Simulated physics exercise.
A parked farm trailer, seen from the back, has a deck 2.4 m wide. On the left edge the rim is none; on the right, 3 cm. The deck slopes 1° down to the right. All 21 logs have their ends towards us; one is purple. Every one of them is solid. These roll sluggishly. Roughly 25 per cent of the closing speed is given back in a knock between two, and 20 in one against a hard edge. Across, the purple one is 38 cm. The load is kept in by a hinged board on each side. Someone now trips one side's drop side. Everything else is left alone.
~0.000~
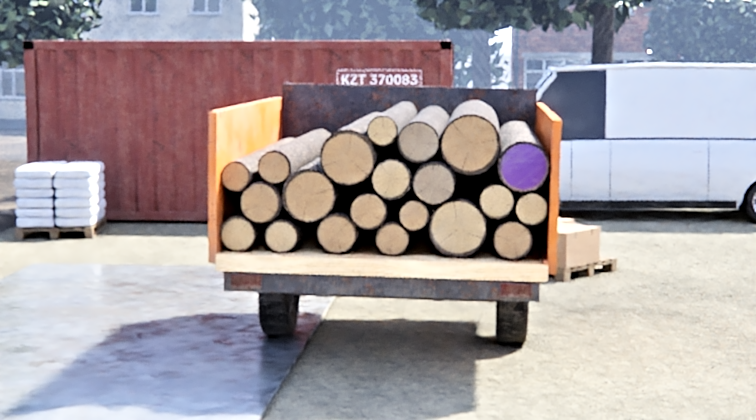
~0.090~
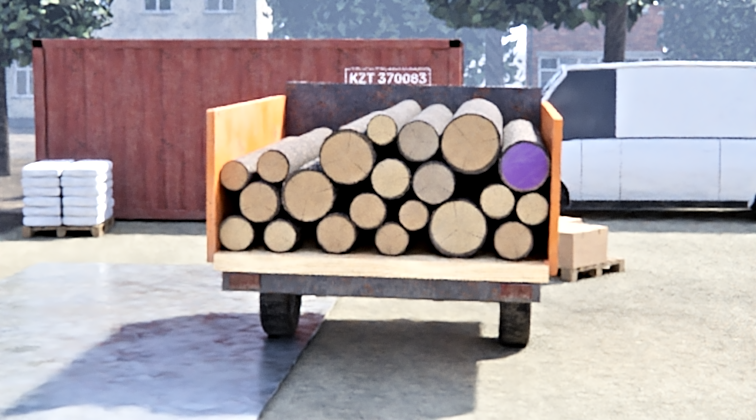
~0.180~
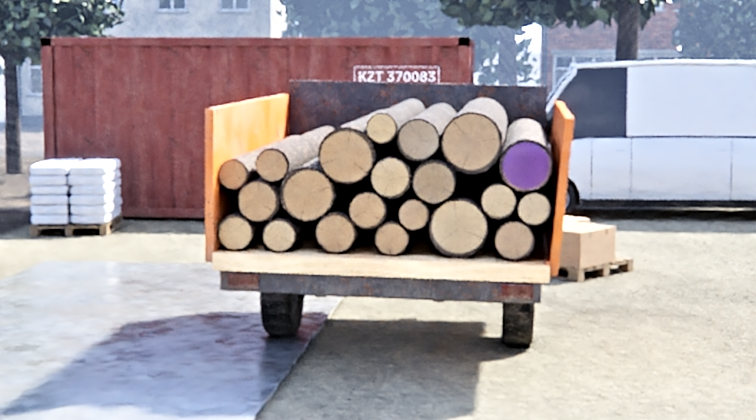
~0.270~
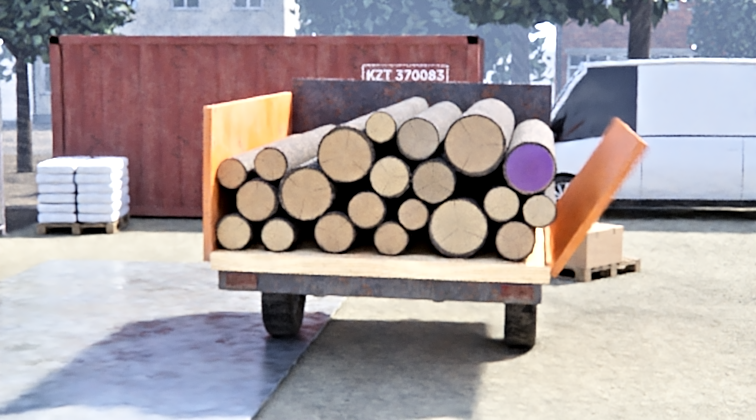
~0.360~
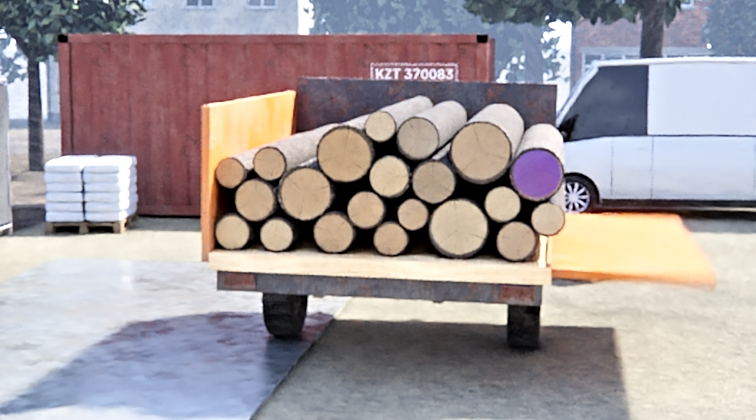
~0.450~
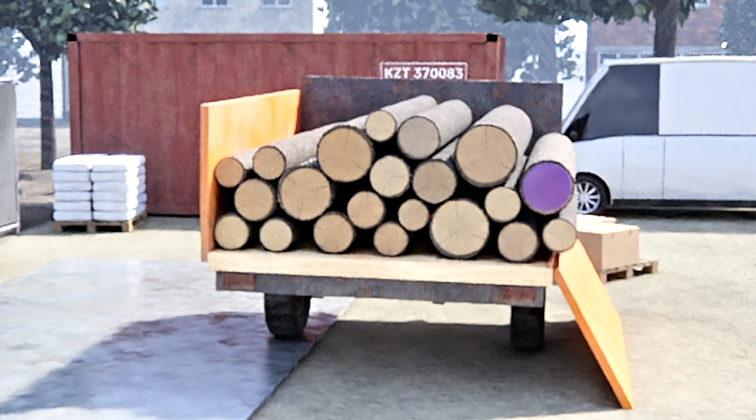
A farm trailer stacked with cut logs stands in a sunlit paved yard, seen from behind. Orange boards flank the pile, a purple-ended log sits at upper right, and a red container, white bags and a pale van are behind. As the view shifts slightly, the right board swings outward and down past level, then the right-hand logs, purple one included, shift slightly right and downward.
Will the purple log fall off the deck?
Purple: Comes off.
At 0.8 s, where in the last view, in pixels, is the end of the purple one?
I'd put it somewhere around (609, 281) in that view.
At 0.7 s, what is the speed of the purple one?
Speed approx. 2.5 m/s.
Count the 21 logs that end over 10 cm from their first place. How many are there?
Count: 12.
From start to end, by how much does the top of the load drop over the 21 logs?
20 cm.
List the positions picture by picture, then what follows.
In the first picture, purple (524, 167); both sides upright; the deck slopes 1° down to the right; 6 of the 21 make up the bottom layer.
In the second picture, purple (525, 166); sides still shut.
In the third picture, purple (526, 166); right board out by 5°, tip at (569, 124).
In the fourth picture, purple (530, 168); right board out by 35°, tip at (642, 149).
In the fifth picture, purple (537, 174); right board out by 90°, tip at (710, 281).
In the sixth picture, purple (547, 187); right board out by 150°, tip at (628, 407).
By 0.7 s, purple is dropping off the right side; 2 of 21 are off.
By 0.8 s, purple is dropping off the right side; 2 of 21 are off.
By 0.9 s, purple is dropping off the right side; 2 of 21 are off.
By 1.0 s, purple is dropping off the right side; 2 of 21 are off.
Finally (3.2 s), purple is on the ground to the right; 5 of 21 are off.
